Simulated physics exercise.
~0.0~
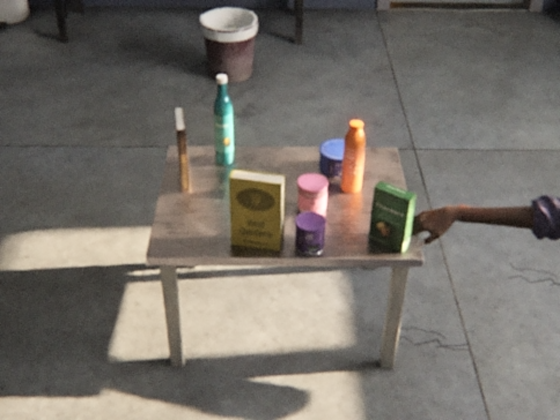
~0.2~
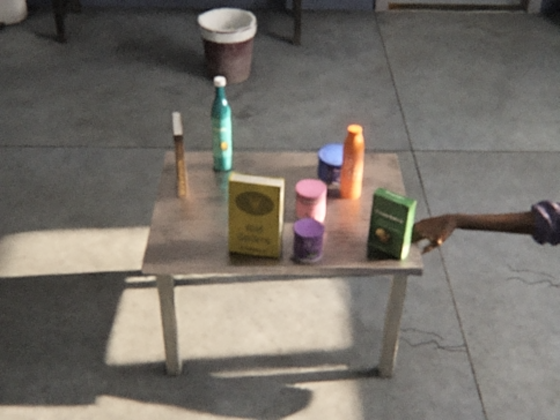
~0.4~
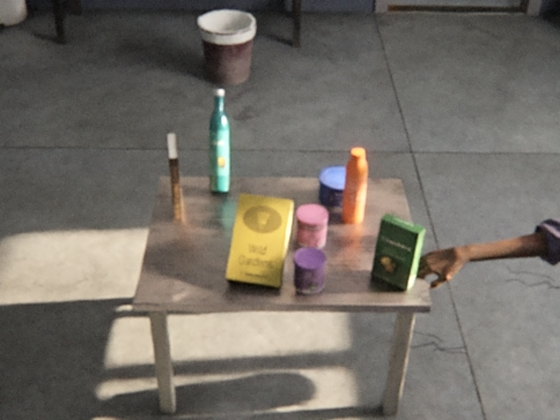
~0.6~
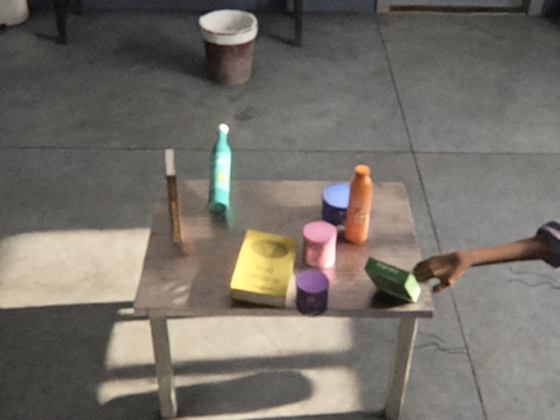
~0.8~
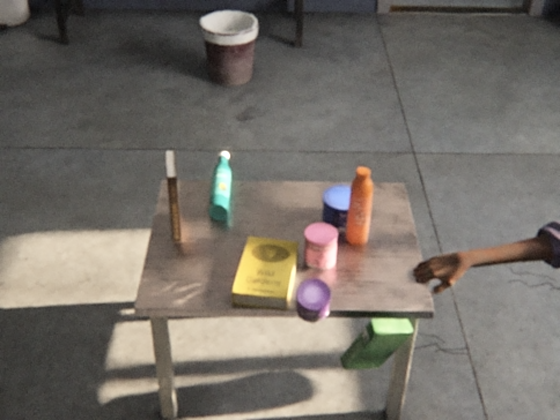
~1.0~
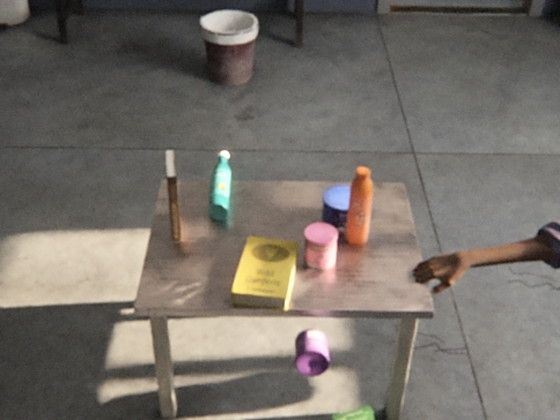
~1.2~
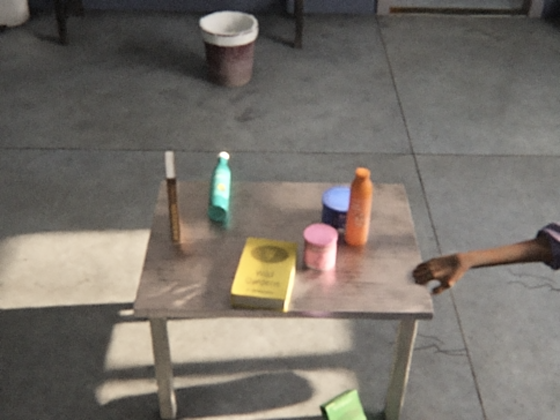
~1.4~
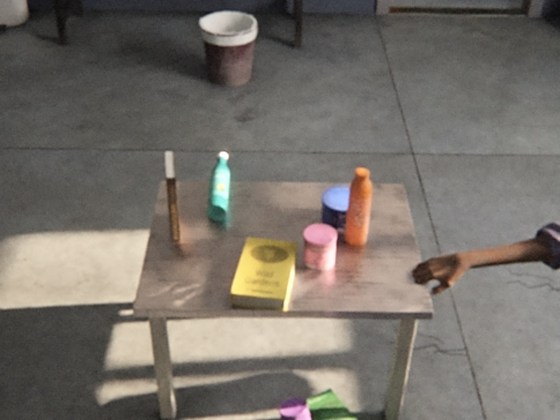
Small table jolting forward beside an outstretched hand, yellow book and turquoise bottle toppling, green packet then purple tin falling to the floor.
